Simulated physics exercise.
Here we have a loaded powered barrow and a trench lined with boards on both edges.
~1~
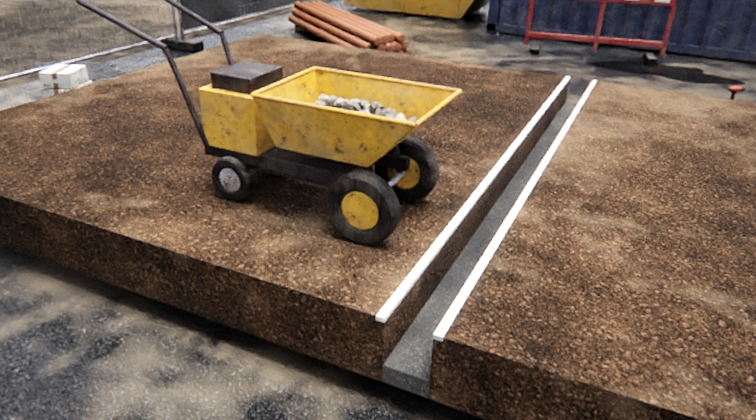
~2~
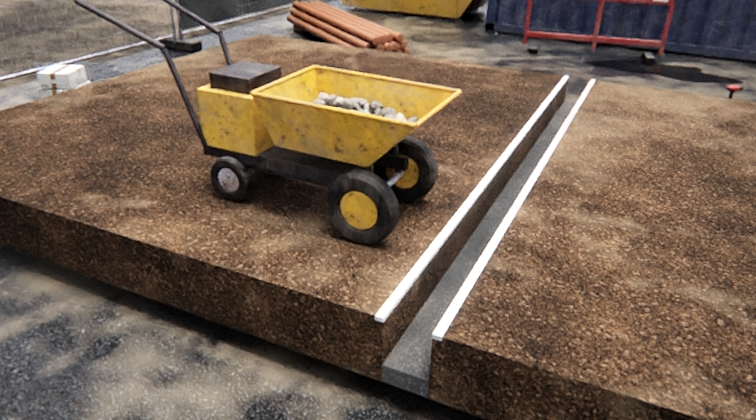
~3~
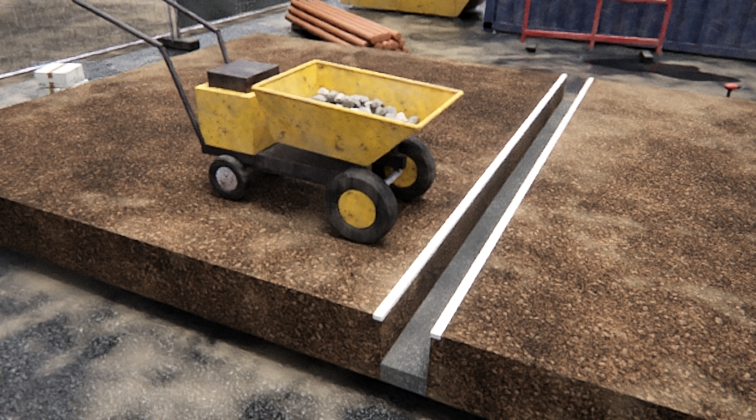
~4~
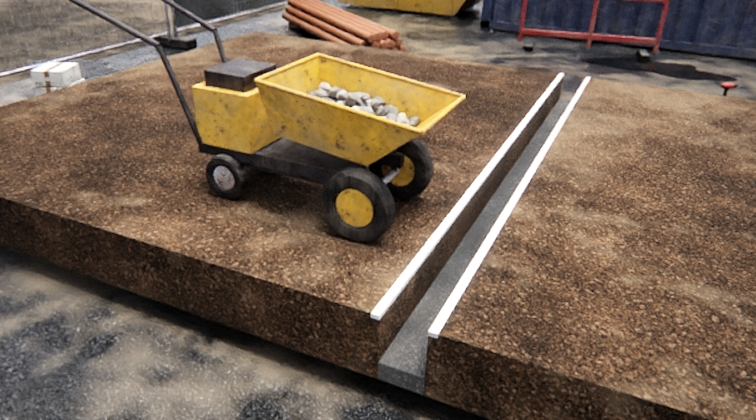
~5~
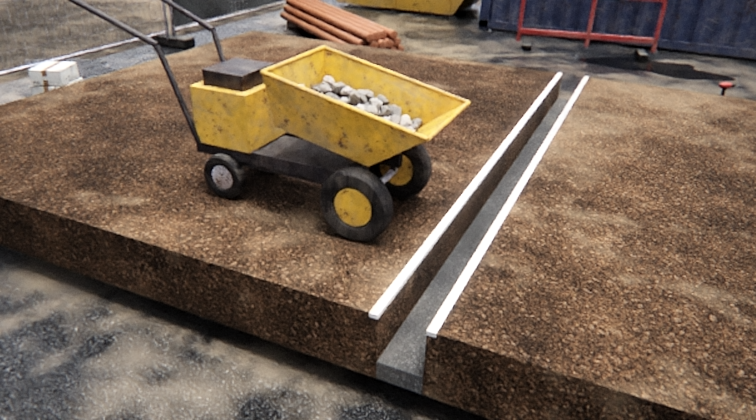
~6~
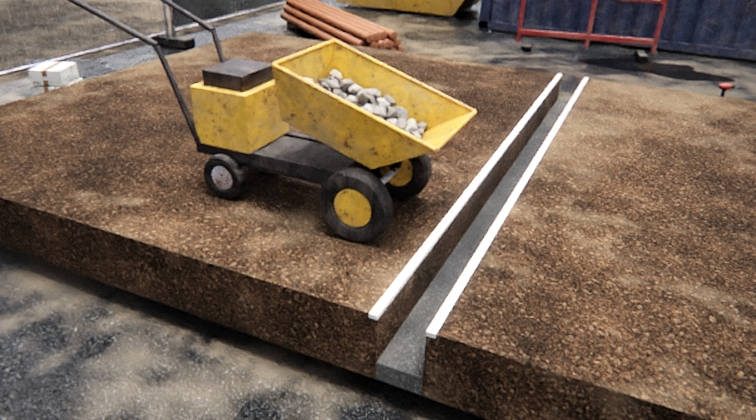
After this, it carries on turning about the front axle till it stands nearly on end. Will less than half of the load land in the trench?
Yes, only a minority gets there.
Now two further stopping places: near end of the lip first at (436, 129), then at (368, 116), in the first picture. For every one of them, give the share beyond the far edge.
Try 1: 50 %. Try 2: 0 %.
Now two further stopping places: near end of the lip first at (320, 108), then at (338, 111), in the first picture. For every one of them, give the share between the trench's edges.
First spot: About 20 percent; second spot: About 40 percent.
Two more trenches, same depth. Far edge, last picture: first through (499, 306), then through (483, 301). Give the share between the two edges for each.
I'd expect close to 100 in a hundred and then close to 90 in a hundred.
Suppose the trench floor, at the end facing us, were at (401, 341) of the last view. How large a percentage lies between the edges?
Around 10 per cent.
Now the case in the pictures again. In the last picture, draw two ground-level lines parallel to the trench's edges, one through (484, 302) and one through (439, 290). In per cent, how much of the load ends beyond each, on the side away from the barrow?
Some 30 and some 50 per cent, respectively.
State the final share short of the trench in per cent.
Estimate: Some 0 percent.
Soon, skip tipped steeply; all in the skip.
A while on, skip tipped right over; most in the skip; a stray few in or heaped over the trench; a small part beyond it.
Towards the end, skip tipped right over; about half in the skip; a small part in or heaped over the trench; about half beyond it.
Finally, skip tipped right over; about a third in the skip; about a quarter in or heaped over the trench; about half beyond it.
